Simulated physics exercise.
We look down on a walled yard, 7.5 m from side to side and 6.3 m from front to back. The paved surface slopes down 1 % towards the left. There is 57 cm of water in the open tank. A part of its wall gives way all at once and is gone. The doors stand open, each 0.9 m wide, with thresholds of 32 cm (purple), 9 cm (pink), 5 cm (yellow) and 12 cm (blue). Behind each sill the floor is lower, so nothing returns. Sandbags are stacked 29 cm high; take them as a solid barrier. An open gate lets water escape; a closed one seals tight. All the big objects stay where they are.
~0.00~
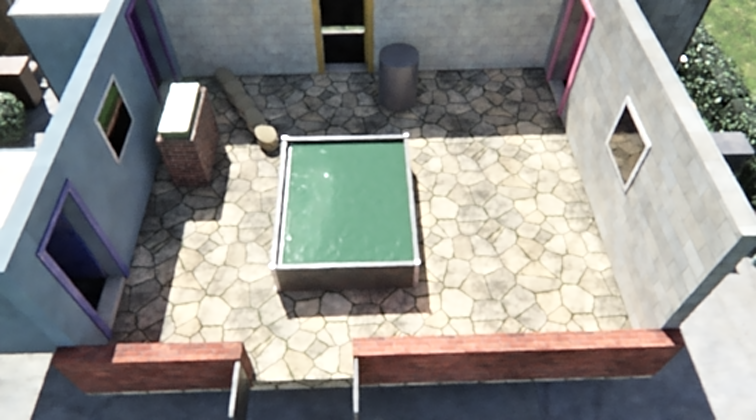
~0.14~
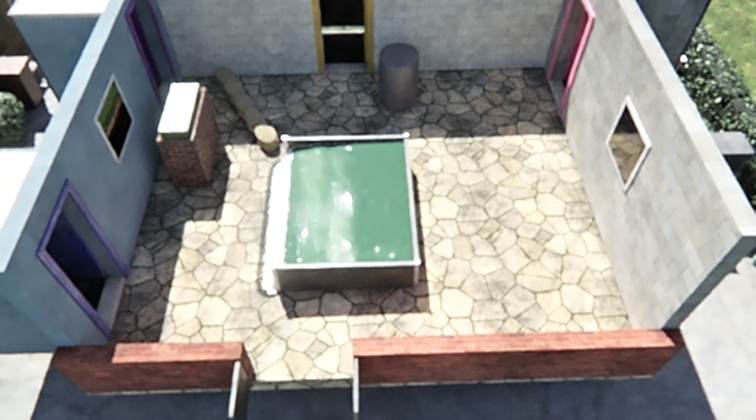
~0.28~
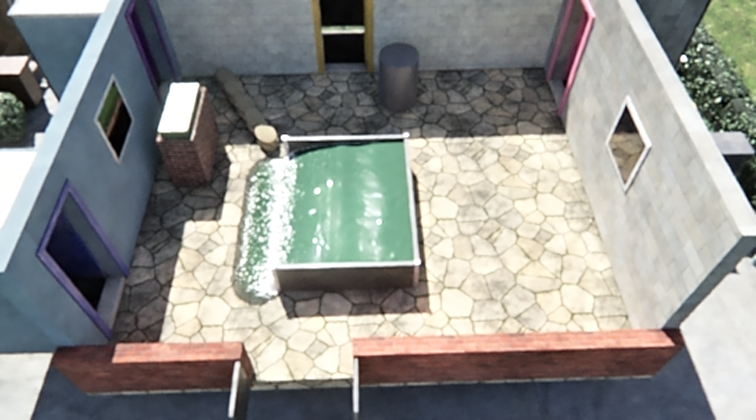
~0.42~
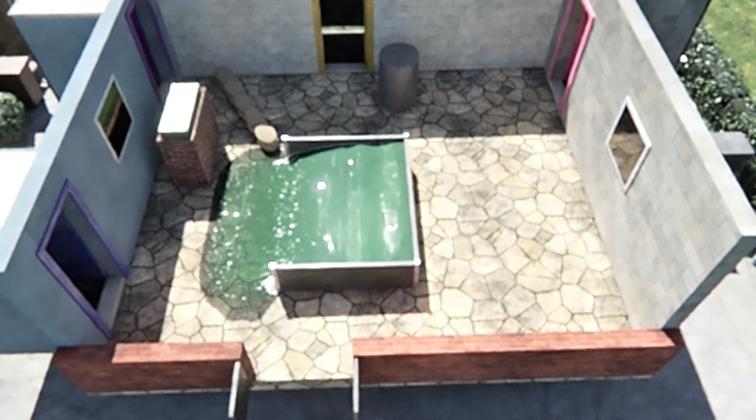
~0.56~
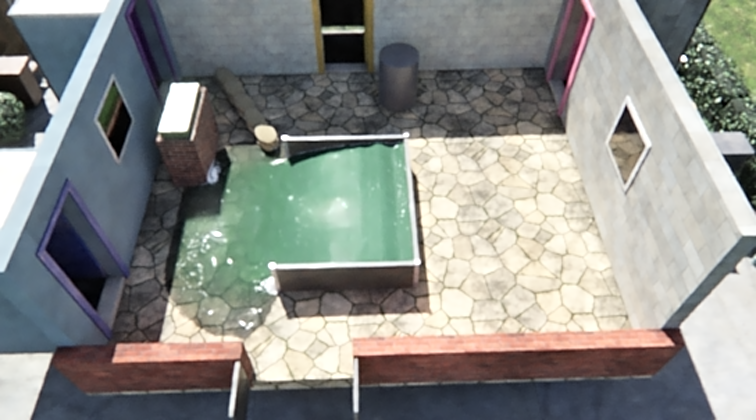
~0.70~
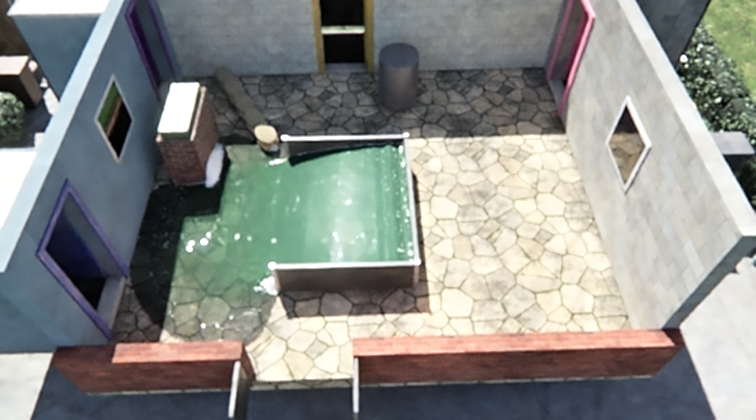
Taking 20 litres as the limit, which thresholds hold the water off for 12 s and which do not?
Door by door: At the purple door it stays under the limit; at the pink door it stays under the limit; at the yellow door it stays under the limit; at the blue door it goes over the limit.
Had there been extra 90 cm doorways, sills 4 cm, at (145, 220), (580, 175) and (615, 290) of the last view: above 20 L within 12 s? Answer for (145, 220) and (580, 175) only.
In that order: Above, under.
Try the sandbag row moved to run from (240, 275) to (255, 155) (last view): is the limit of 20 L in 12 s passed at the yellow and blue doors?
Then: Yellow above, blue over.
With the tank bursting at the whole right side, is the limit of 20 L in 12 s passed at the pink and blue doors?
Then: Pink above, blue under.
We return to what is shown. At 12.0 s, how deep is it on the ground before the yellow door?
About 2.0 cm.
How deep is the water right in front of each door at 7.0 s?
Depths in cm: Purple 15, pink 0, yellow 1, blue 15.
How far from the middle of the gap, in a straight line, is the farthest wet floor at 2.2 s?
Roughly 4.4 m.
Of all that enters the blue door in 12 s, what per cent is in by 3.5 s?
Some 65 per cent by then.
After 1.4 s water covers 25 % of the floor and is deepest (44 cm) near (156, 214); purple door not reached, pink door not reached, yellow door not reached, blue door 26 cm at the sill, 15 L in.
After 2.2 s water covers 25 % of the floor and is deepest (46 cm) near (102, 369); purple door 11 cm at the sill, 0 L in, pink door not reached, yellow door not reached, blue door 29 cm at the sill, 76 L in.
After 3.5 s water covers 35 % of the floor and is deepest (41 cm) near (182, 82); purple door 20 cm at the sill, 1 L in, pink door not reached, yellow door not reached, blue door 27 cm at the sill, 169 L in.
After 7.0 s water covers 65 % of the floor and is deepest (18 cm) near (181, 88); purple door 15 cm at the sill, 3 L in, pink door not reached, yellow door 1 cm at the sill, 0 L in, blue door 15 cm at the sill, 245 L in.
After 12.0 s water covers 95 % of the floor and is deepest (13 cm) near (143, 223); purple door 7 cm at the sill, 3 L in, pink door 2 cm at the sill, 0 L in, yellow door 2 cm at the sill, 1 L in, blue door 11 cm at the sill, 252 L in.
